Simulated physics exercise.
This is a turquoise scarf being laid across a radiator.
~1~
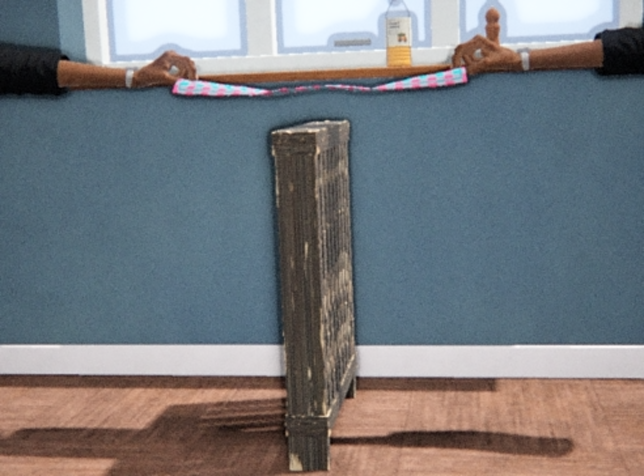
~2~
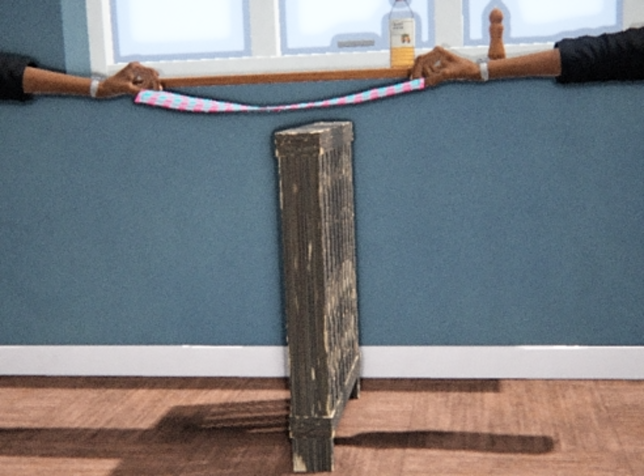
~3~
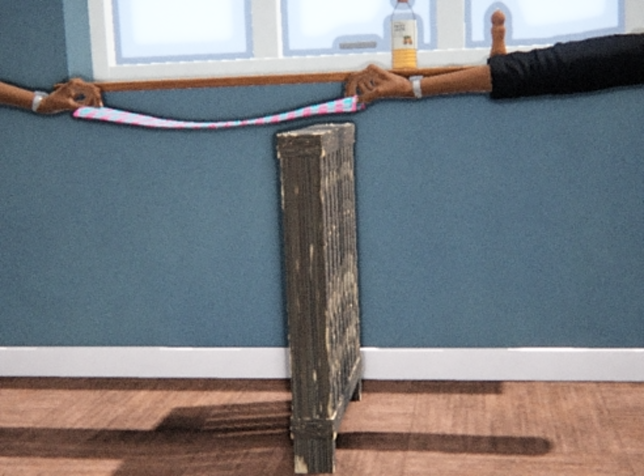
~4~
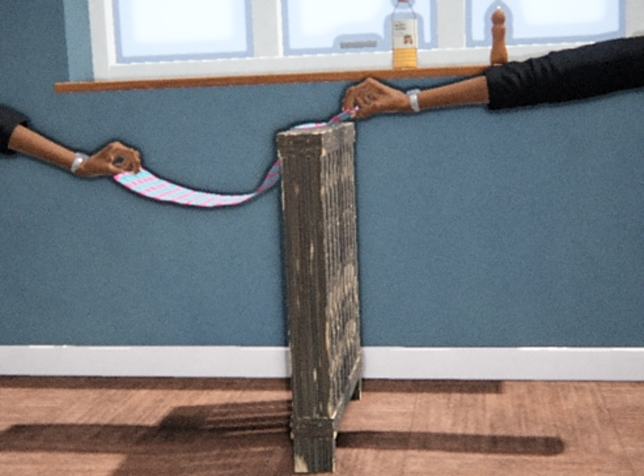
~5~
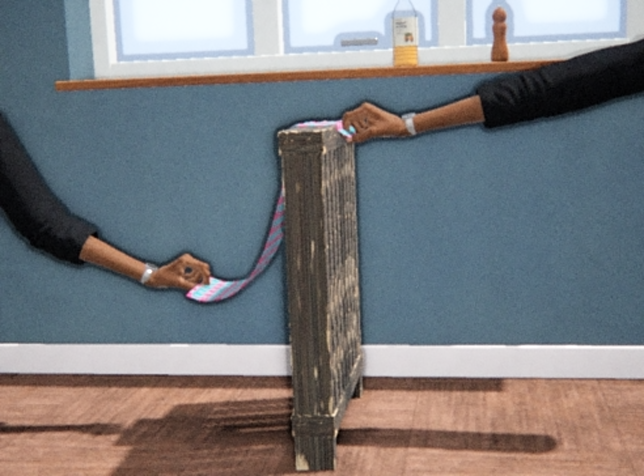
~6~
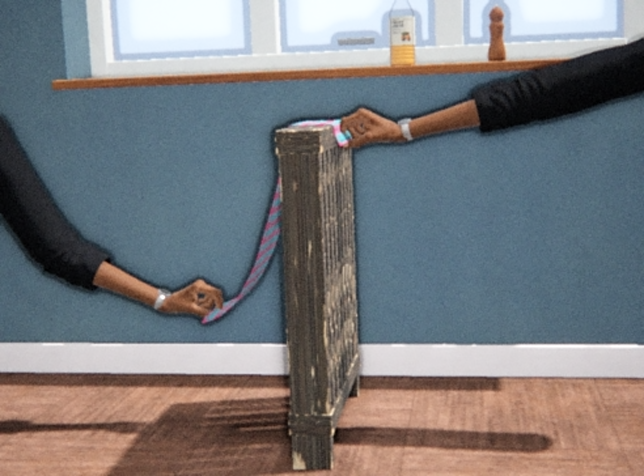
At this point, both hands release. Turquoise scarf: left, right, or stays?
I'd bet it is going to slither off leftward.
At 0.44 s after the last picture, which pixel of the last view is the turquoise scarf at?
By then it is at (271, 375).
Then, 0.24 s on from there, scarf sliding left.
Then, 0.44 s on from there, scarf clear of the top and falling near (271, 375).
Then, 0.64 s on from there, scarf in a heap on the floor near (273, 424).
In the end, scarf in a heap on the floor near (273, 425). The turquoise scarf slips off to the left.
